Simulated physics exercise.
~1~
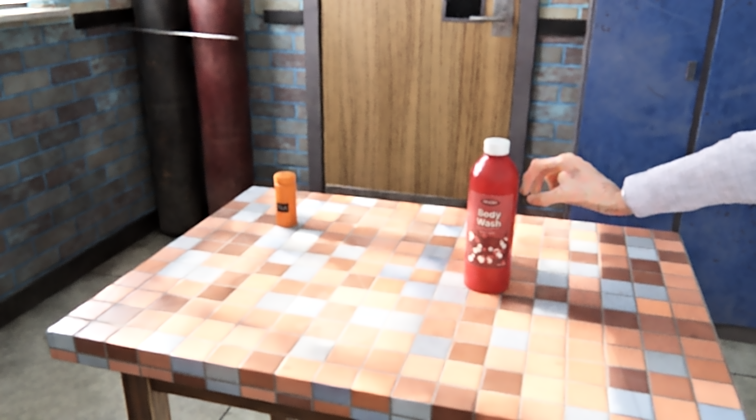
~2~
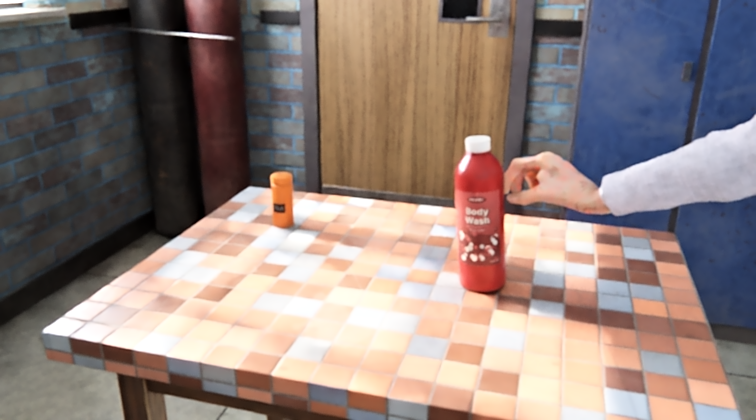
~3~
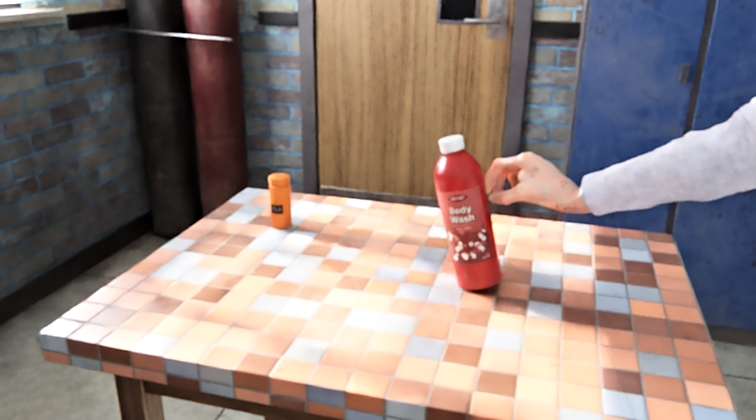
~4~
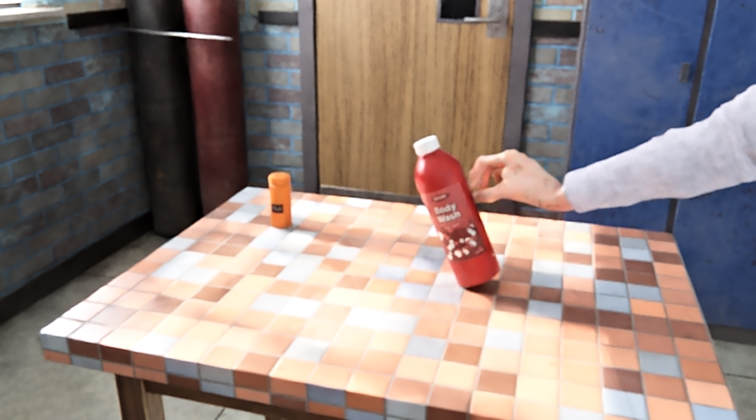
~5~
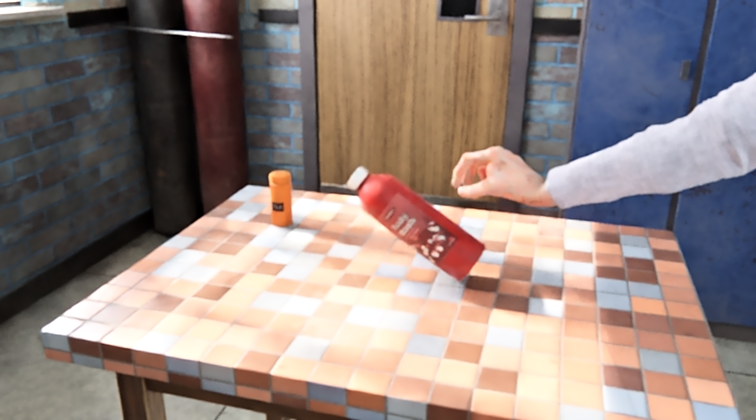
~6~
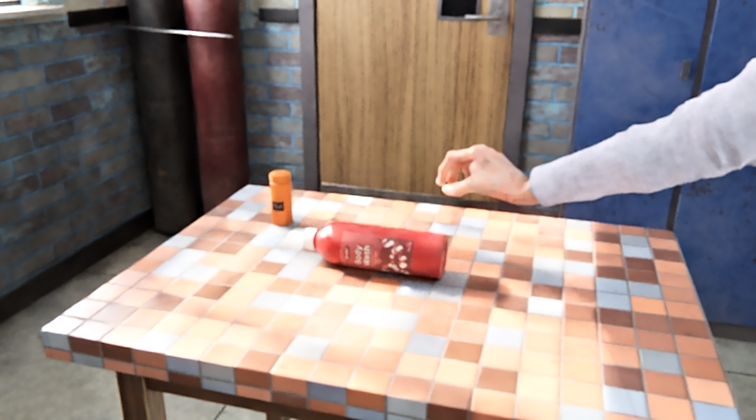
A tall red body wash bottle with a white cap stands on a table tiled in orange, brown, white and grey, seen from slightly above by a gently swaying camera. A small orange shaker sits farther back to the left, and behind are a wooden door, blue lockers, brick walls and dark and red punching bags. A hand in a pale sleeve reaches in from the right and pushes the bottle's upper part leftward. The bottle tilts, leans farther and tips over. It ends lying on its side, cap toward the left, with the hand hovering above and the shaker still upright.
